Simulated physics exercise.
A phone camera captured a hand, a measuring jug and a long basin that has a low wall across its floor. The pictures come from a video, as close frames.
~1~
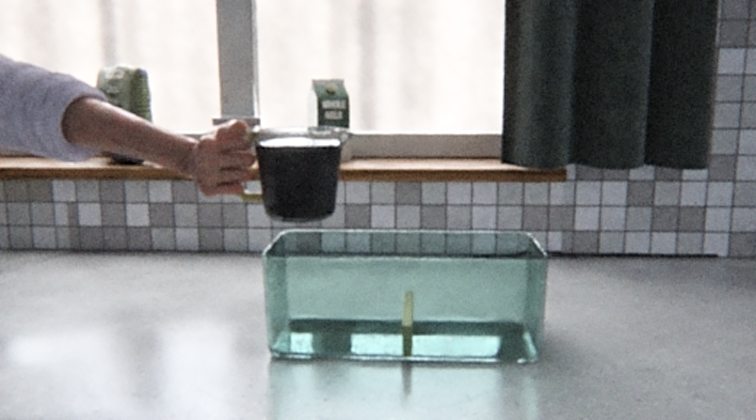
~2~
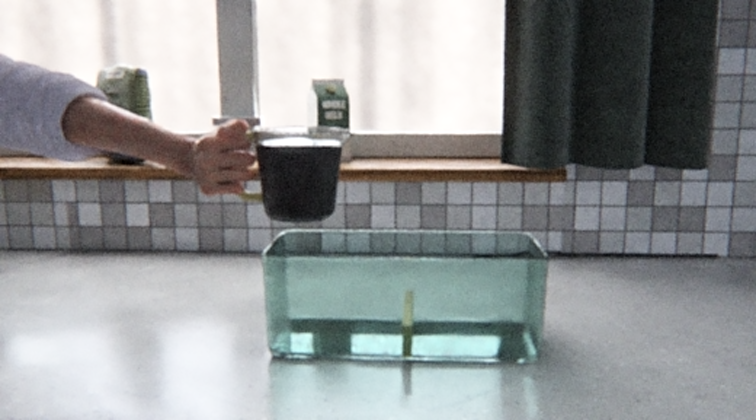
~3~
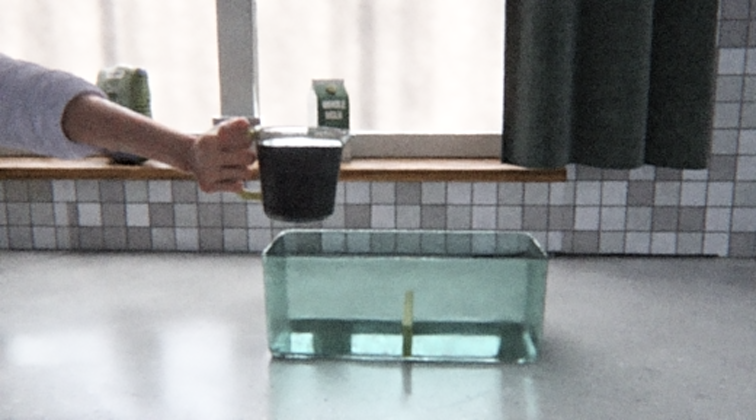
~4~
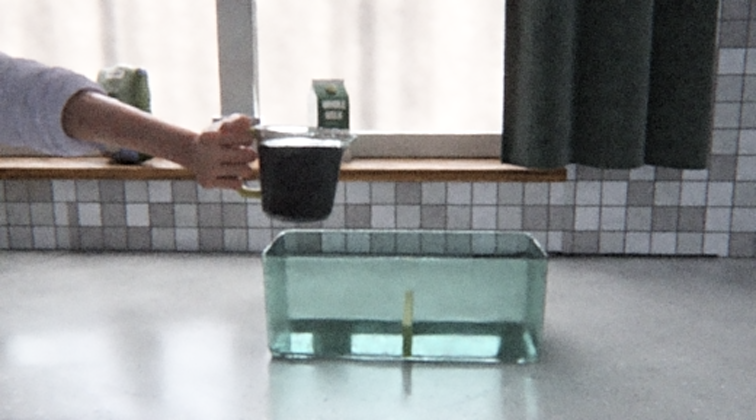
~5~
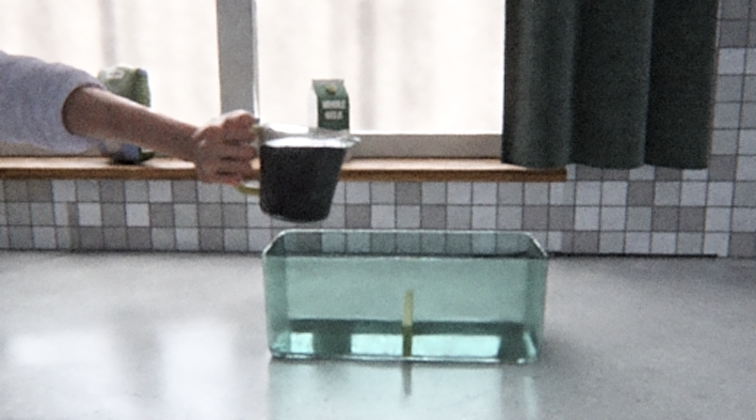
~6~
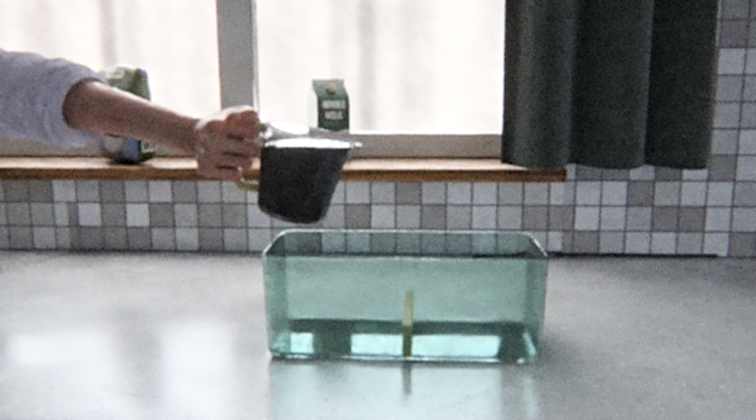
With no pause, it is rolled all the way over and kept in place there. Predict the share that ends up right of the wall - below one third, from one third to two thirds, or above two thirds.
Reaches a third, not past two thirds.
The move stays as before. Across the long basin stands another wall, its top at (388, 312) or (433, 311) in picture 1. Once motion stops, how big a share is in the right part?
I'd expect near 80 percent the first time and near 5 percent the next.
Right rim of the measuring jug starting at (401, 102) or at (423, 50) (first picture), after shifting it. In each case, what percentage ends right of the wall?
In order, roughly 95 percent and 90 percent.
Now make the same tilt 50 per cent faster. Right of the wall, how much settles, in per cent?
It comes to some 35 in a hundred.
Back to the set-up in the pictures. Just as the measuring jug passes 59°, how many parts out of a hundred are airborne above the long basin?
Something close to 15 percent of it.
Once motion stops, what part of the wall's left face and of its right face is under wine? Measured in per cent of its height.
Close to 40 for the left and 30 for the right.
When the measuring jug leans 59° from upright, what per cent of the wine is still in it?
75 per cent, approximately.
A moment on, the measuring jug is tipped part way and 76 per cent is still to pour, 4 is left of the wall and 7 right of it.
Next, the measuring jug is tipped on its side and 27 per cent is still to pour, 25 is left of the wall and 39 right of it.
Then the measuring jug is tipped on its side and 3 per cent is still to pour, 53 is left of the wall and 43 right of it.
Later the measuring jug is tipped on its side and 0 per cent is still to pour, 55 is left of the wall and 44 right of it.
At rest 56 per cent lies left of the wall, 44 right of it and 1 outside.
